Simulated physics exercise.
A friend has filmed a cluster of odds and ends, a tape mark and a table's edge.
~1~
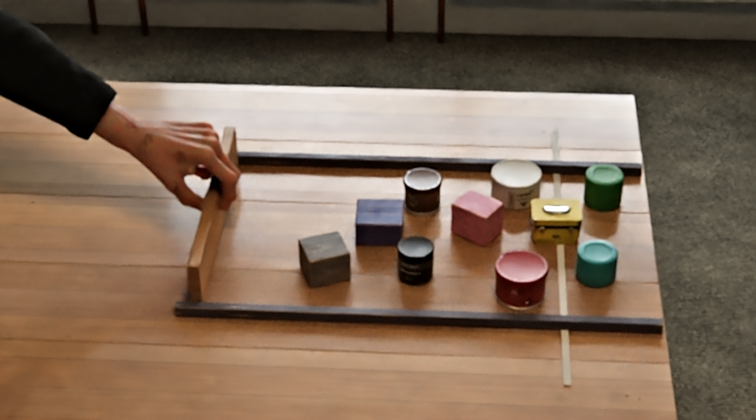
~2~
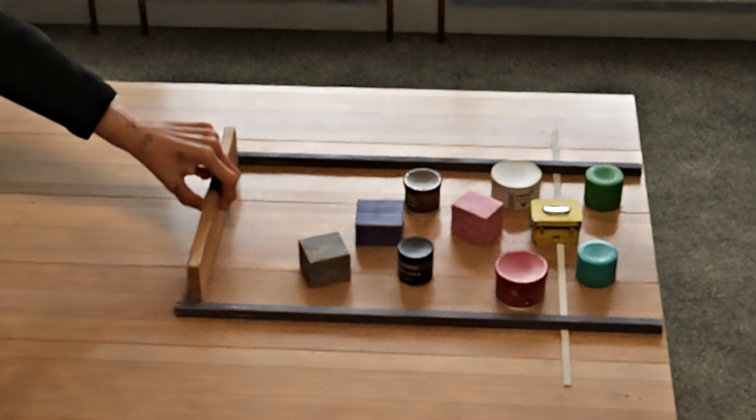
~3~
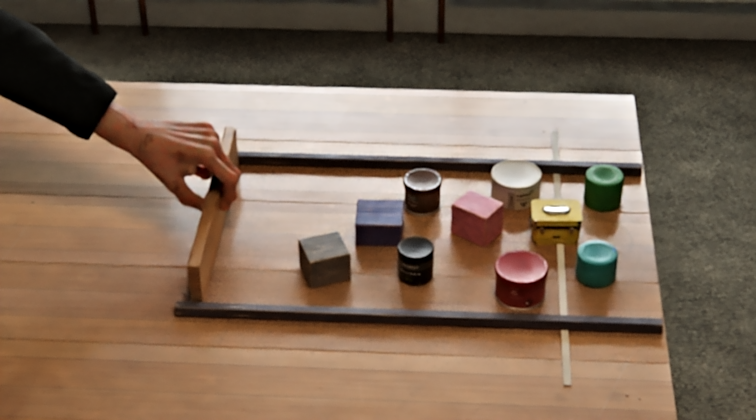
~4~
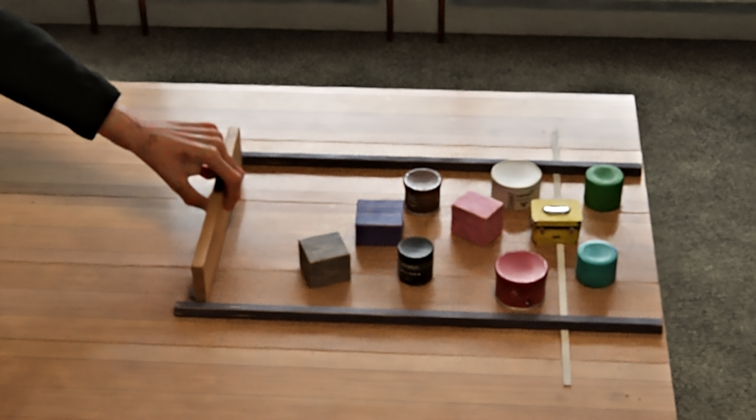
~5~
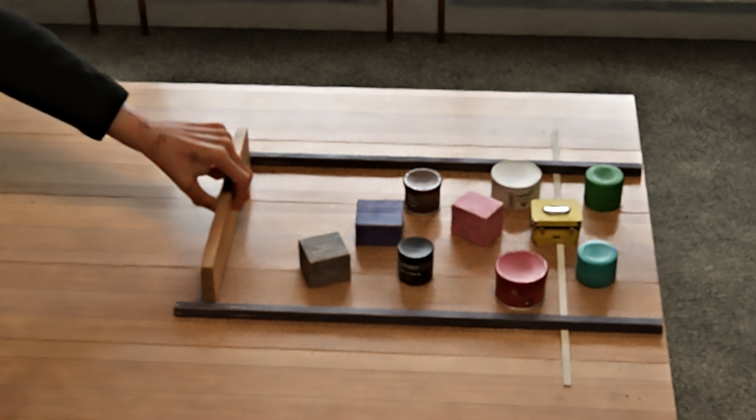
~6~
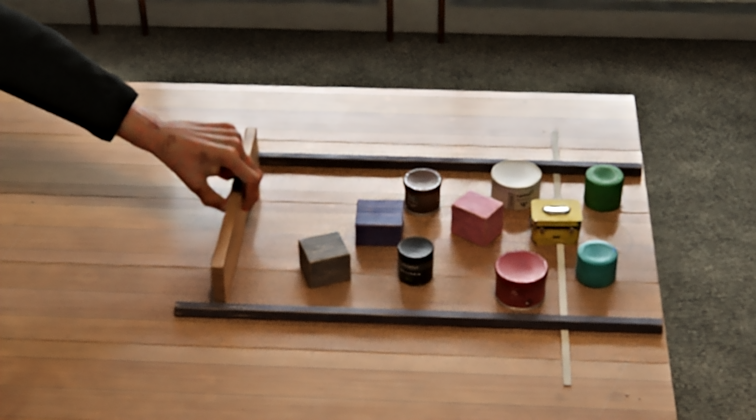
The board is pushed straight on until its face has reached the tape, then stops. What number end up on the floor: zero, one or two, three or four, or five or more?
Here the number that fall off is one or two.
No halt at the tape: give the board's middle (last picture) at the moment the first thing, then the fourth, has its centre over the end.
Its middle is around (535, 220) and later (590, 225).
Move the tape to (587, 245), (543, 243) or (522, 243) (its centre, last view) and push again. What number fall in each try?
It would be 3, 1 and 0.
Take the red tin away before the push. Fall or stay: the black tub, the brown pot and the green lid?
The black tub does not fall, the brown pot is kept, the green lid is kept.
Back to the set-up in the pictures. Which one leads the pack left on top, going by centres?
It is the turquoise lid.
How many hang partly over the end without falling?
The number is 1.
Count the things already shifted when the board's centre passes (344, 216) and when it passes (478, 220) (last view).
By then 1, and 8.
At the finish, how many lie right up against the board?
4 of them.
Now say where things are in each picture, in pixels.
The first picture shows green lid (604, 188); turquoise lid (597, 264); yellow case (556, 221); board (215, 212); tape (560, 244).
The second picture shows turquoise lid (597, 264); white tub (516, 185).
The third picture shows yellow case (556, 222); pink block (477, 218).
The fourth picture shows green lid (604, 188); brown pot (423, 193).
The fifth picture shows turquoise lid (597, 264); grey block (325, 259).
The sixth picture shows green lid (604, 188); turquoise lid (597, 264); yellow case (556, 222); board (237, 213); tape (560, 244).
Soon after, none off yet; green lid at rest near (604, 188); turquoise lid at rest near (597, 264); yellow case at rest near (556, 222).
In the end, the number that fall off is one or two; gone, yellow case.
